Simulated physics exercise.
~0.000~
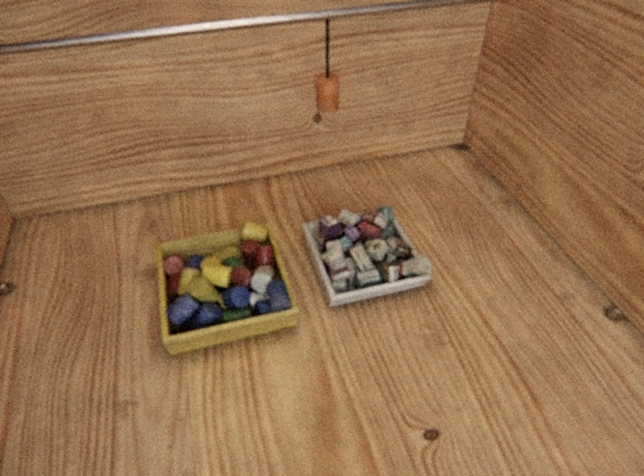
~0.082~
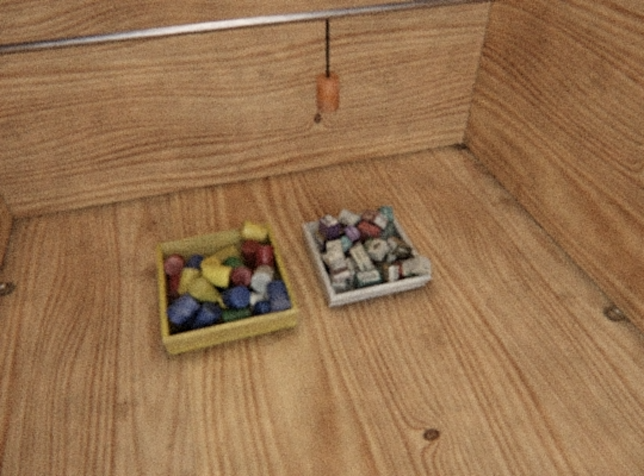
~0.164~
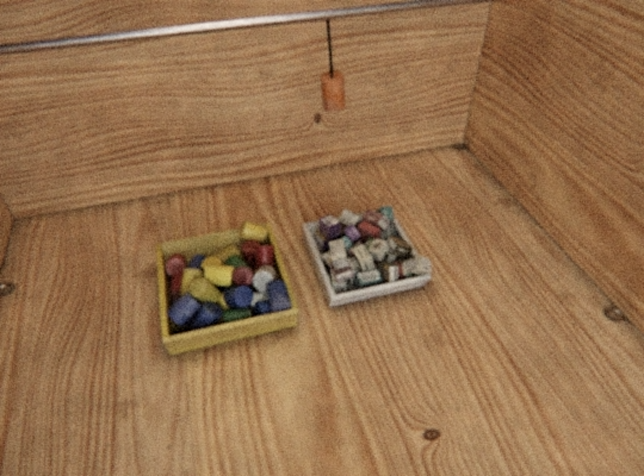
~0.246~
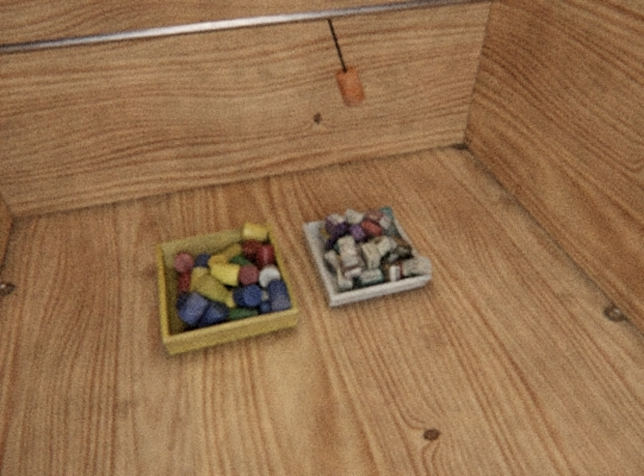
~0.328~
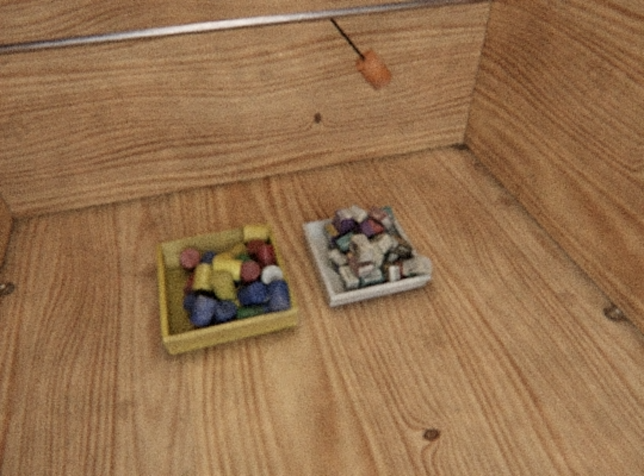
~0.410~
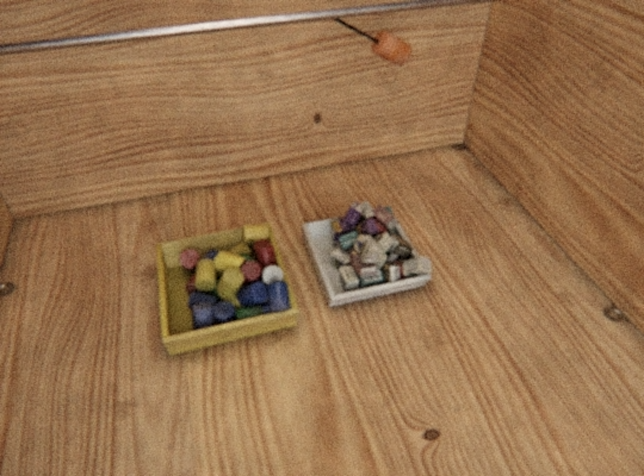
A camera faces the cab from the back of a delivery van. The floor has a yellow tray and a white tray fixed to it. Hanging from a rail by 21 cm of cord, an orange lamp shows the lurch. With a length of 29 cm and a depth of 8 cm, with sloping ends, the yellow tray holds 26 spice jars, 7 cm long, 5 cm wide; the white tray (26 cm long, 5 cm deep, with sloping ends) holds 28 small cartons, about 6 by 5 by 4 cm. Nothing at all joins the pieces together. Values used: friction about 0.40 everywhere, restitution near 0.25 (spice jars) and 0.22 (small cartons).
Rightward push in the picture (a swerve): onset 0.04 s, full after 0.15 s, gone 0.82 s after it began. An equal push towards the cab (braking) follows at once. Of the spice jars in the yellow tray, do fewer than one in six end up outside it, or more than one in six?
Share escaping: Not a full sixth.
After 0.71 s, 0 of 26 out of the yellow tray and 1 of 28 out of the white tray.
After 1.08 s, 0 of 26 out of the yellow tray and 1 of 28 out of the white tray.
After 1.61 s, 0 of 26 out of the yellow tray and 7 of 28 out of the white tray.
Outcome (at 2.28 s), 0 of 26 out of the yellow tray and 7 of 28 out of the white tray. Asked share, 0 of 26, 0 per cent.
